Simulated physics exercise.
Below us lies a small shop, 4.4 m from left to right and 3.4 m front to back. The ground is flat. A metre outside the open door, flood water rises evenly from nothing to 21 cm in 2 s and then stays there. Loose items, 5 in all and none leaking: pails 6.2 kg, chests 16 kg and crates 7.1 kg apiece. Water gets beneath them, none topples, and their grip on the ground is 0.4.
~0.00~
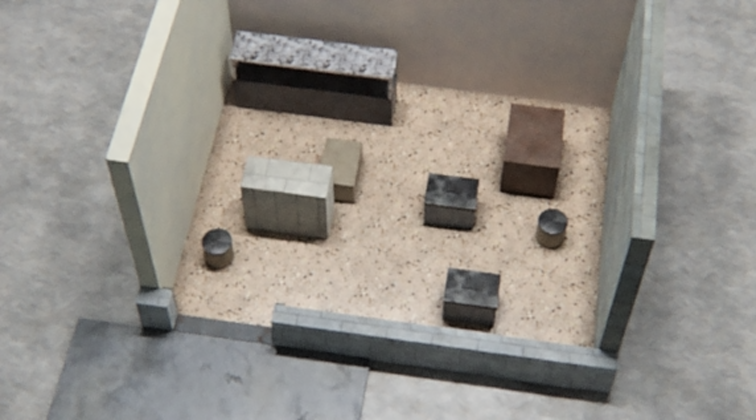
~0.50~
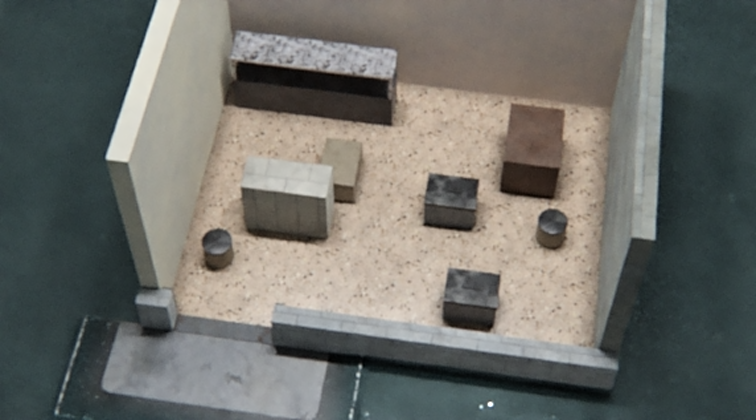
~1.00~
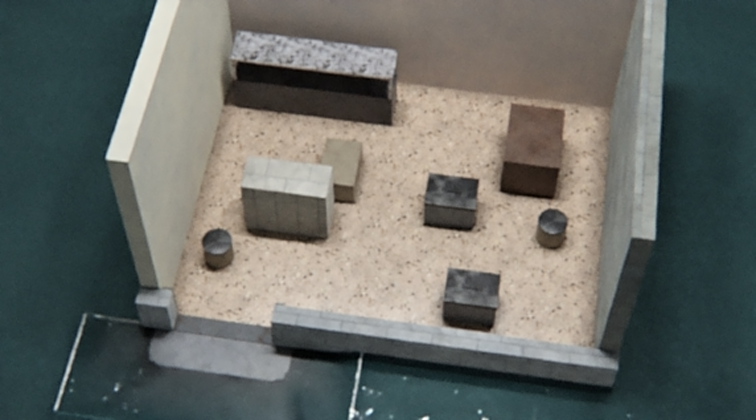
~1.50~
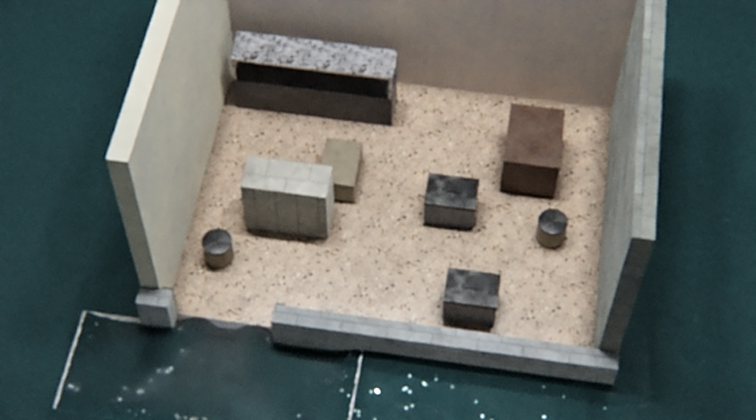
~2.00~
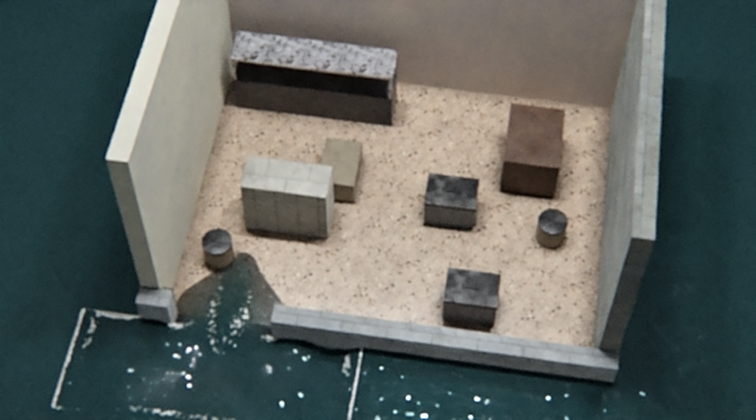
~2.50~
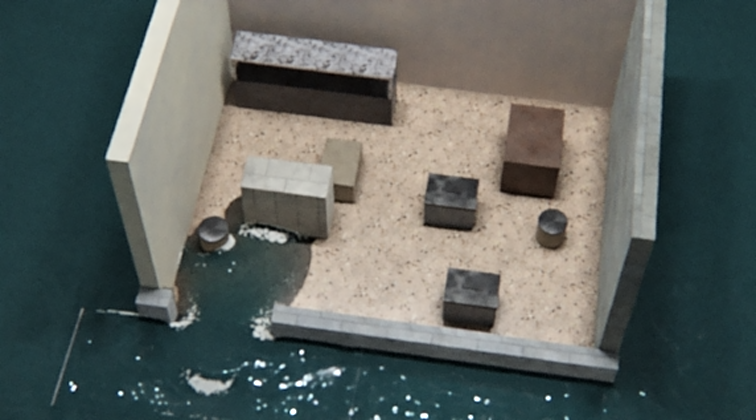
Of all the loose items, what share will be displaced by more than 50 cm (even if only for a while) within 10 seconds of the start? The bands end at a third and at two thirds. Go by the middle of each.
Share: Between one and two thirds.
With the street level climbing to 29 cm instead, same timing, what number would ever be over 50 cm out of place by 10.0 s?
Then 5.
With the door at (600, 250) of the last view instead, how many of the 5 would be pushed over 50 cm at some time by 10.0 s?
In that case 5 of them.
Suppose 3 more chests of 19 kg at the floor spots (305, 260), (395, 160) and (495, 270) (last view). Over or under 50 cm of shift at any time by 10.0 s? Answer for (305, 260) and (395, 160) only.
In that order: More, past it.
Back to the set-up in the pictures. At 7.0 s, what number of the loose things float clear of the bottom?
1 of them.
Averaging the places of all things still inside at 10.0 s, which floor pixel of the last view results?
Around (459, 231).
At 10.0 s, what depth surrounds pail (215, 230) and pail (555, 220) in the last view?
About 8 and 13 cm.
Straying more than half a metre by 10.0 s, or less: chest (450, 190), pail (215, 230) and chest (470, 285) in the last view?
In that order: Less, over, short of it.
After 3.5 s 1 of 5 are over 50 cm from their spots; 0 afloat.
After 4.5 s 1 of 5 are over 50 cm from their spots; 1 afloat.
After 7.0 s 1 of 5 are over 50 cm from their spots; 1 afloat.
After 10.0 s 3 of 5 are over 50 cm from their spots, and 3 have been at some point; 5 afloat.
